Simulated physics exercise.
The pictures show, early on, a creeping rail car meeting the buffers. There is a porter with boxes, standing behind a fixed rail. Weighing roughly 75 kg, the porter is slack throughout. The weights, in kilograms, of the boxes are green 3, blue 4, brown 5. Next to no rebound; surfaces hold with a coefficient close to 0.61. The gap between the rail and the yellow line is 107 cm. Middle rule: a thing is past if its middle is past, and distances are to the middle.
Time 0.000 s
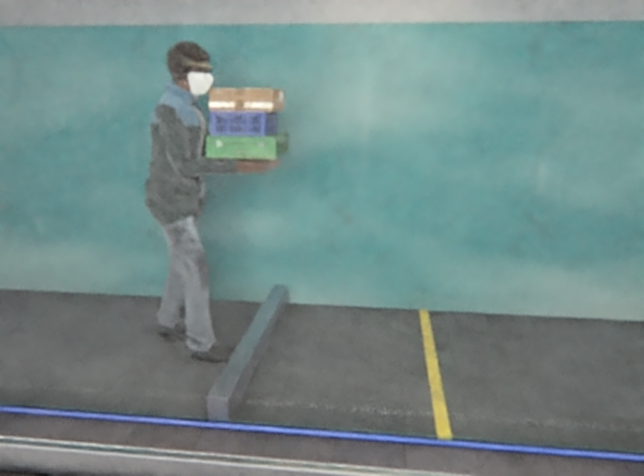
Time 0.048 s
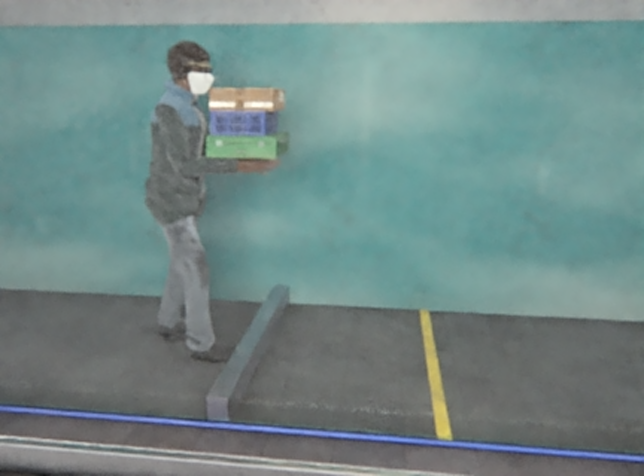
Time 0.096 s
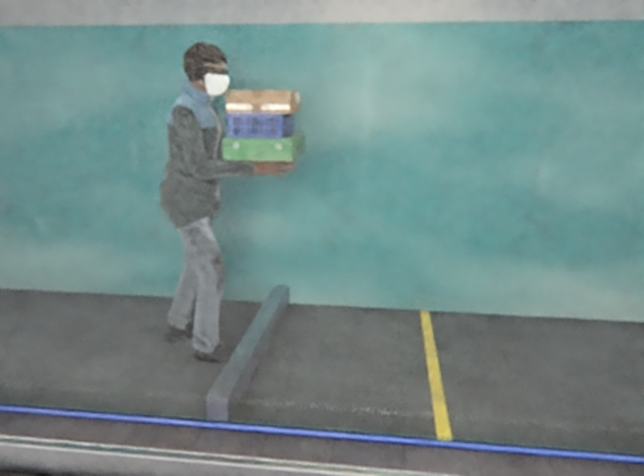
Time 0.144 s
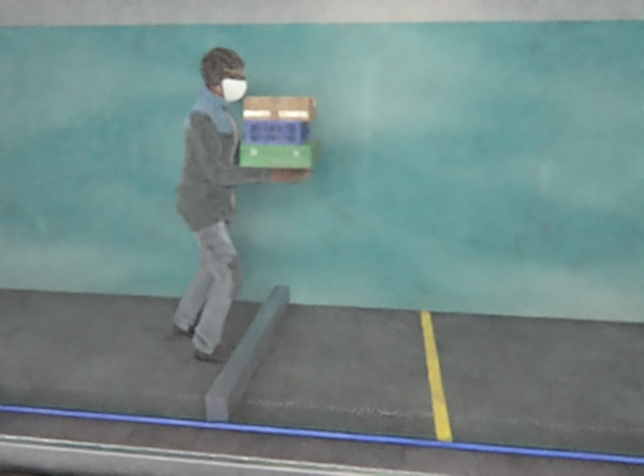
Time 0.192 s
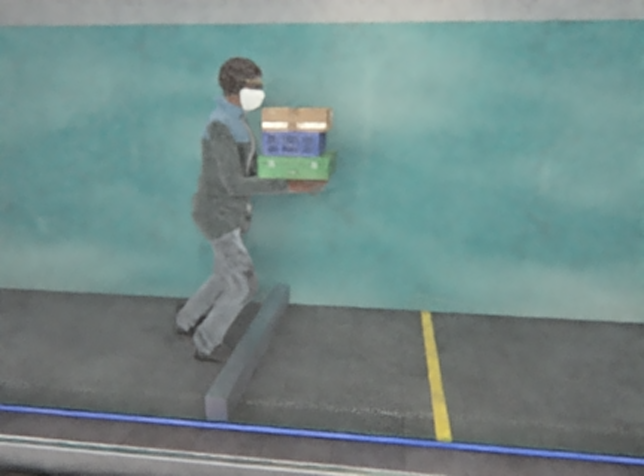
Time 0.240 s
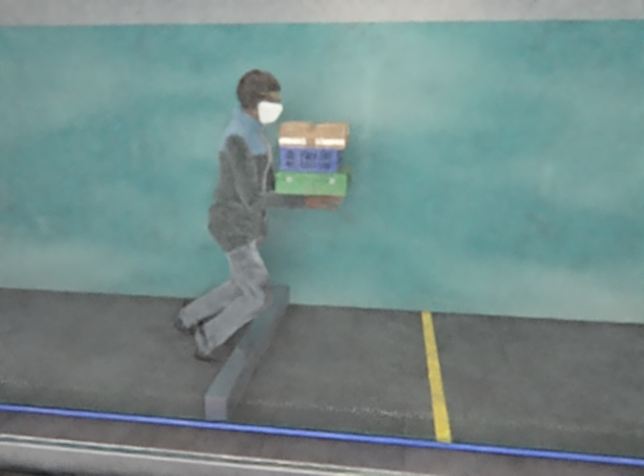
Teal-walled rail car, a masked porter holding three stacked boxes leaning rightward and sinking at the knees behind a low grey rail.
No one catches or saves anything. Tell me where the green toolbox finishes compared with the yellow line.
Final spot: Nearer than the line.
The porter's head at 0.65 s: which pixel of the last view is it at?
I'd put it somewhere around (461, 273).
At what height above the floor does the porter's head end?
Roughly 35 cm above the floor.
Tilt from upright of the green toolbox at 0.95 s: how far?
It is tilted about 0° from upright.
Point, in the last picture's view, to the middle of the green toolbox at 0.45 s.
It would sit at about pixel (383, 285) then.
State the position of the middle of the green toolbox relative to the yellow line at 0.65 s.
About 20 cm short of it.
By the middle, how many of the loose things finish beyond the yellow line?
2 of them.
After 0.45 s the green toolbox is 30 cm short of the yellow line, tilted 15°, near (383, 285) in the last picture's view; the porter's head 53 cm short of the yellow line.
After 0.65 s the green toolbox is 21 cm short of the yellow line, tilted 0°, near (396, 351) in the last picture's view.
After 0.95 s the green toolbox is 14 cm short of the yellow line, tilted 0°, near (409, 351) in the last picture's view; the porter's head 27 cm past the yellow line.
At rest, 1.8 s, green toolbox stops short of the yellow line; blue crate crosses the yellow line; brown parcel crosses the yellow line; porter's head crosses the yellow line.
